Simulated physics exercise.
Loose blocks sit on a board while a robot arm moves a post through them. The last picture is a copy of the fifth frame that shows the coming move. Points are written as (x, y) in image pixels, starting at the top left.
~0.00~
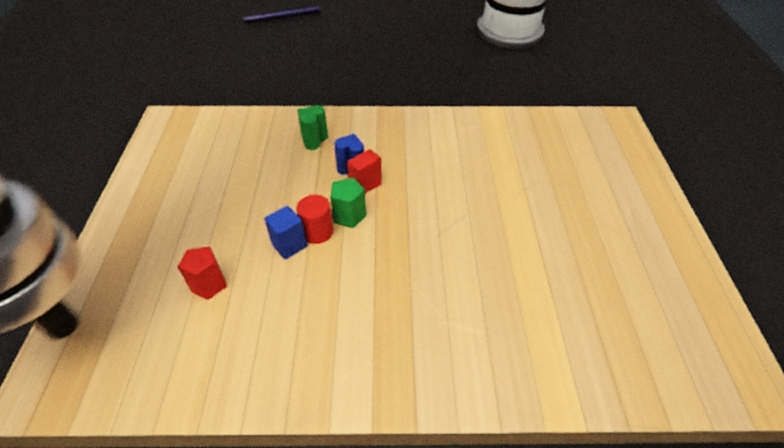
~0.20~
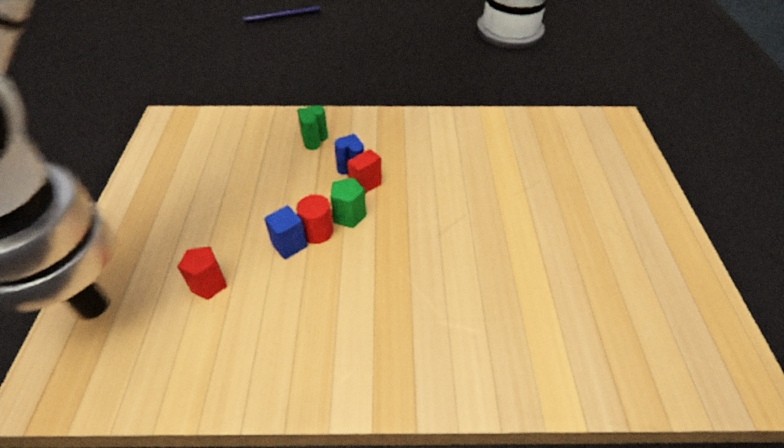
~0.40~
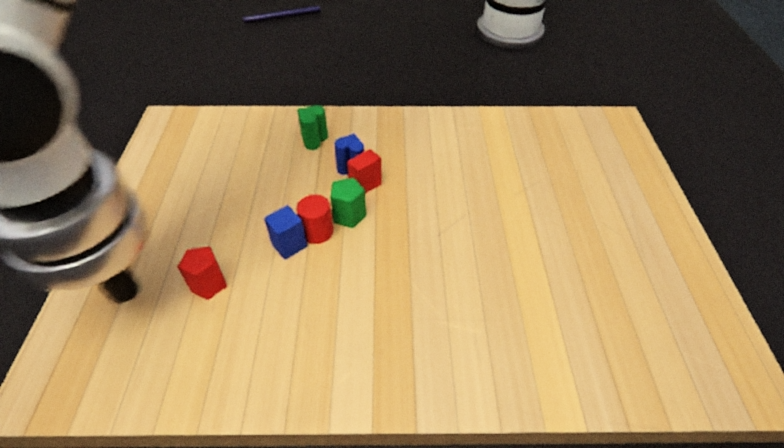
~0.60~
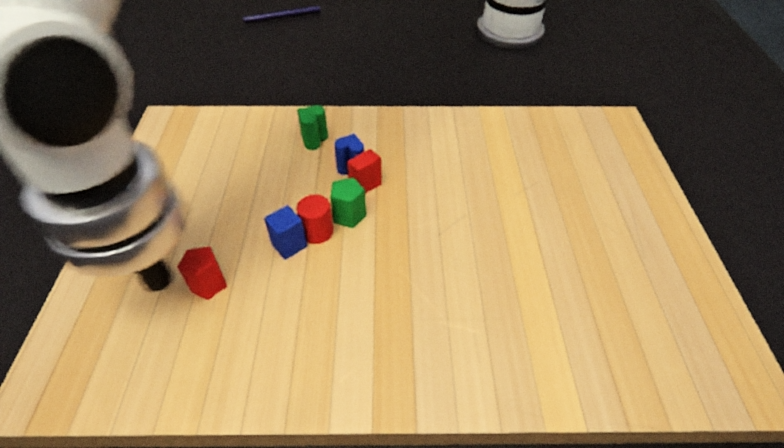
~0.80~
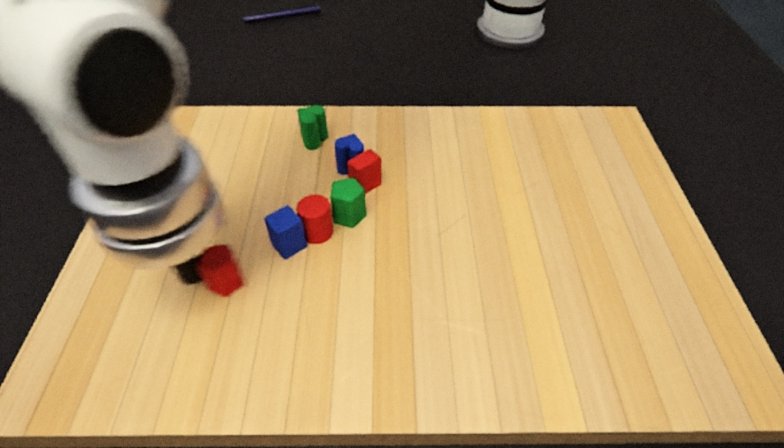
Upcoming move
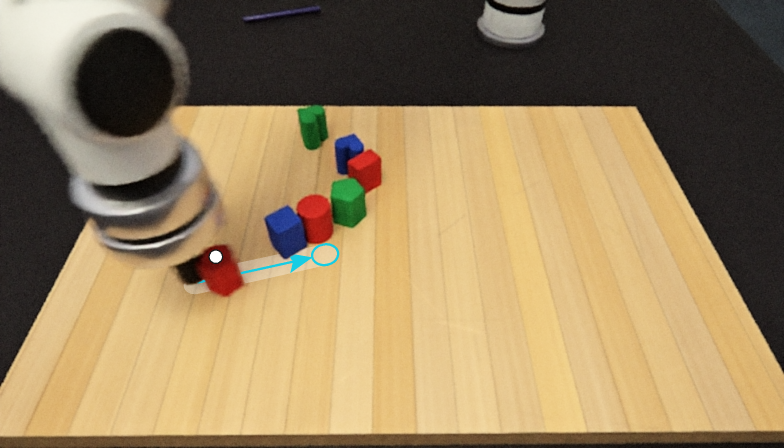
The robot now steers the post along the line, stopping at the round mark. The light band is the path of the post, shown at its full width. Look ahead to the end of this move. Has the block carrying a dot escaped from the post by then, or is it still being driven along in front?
It will get left beside or behind the post.
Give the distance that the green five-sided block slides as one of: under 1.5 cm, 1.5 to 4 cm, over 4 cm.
It will fall in the lowest band, under 1.5 cm.
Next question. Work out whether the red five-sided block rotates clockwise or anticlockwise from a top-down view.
Looking down on the board, it turns clockwise.
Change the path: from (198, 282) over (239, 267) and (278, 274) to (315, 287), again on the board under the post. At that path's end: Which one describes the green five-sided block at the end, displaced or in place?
It is untouched.
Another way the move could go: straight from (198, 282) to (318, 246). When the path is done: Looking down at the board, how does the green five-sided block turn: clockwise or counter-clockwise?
It ends up turned clockwise.
The line goes from (198, 282) directly to (325, 254); the dot is on the red five-sided block.
On the path given first. One third of the way, post (239, 264); red five-sided block (262, 252), turned 15° clockwise.
Two thirds of the way, post (283, 255); red five-sided block (295, 256), turned 45° clockwise; blue square (288, 215), turned 25° anticlockwise; red disc (318, 200); green five-sided block (350, 187).
At the end, post (324, 246); red five-sided block (300, 257), turned 60° clockwise; blue square (293, 212), turned 60° anticlockwise; red disc (320, 193); green five-sided block (353, 185).
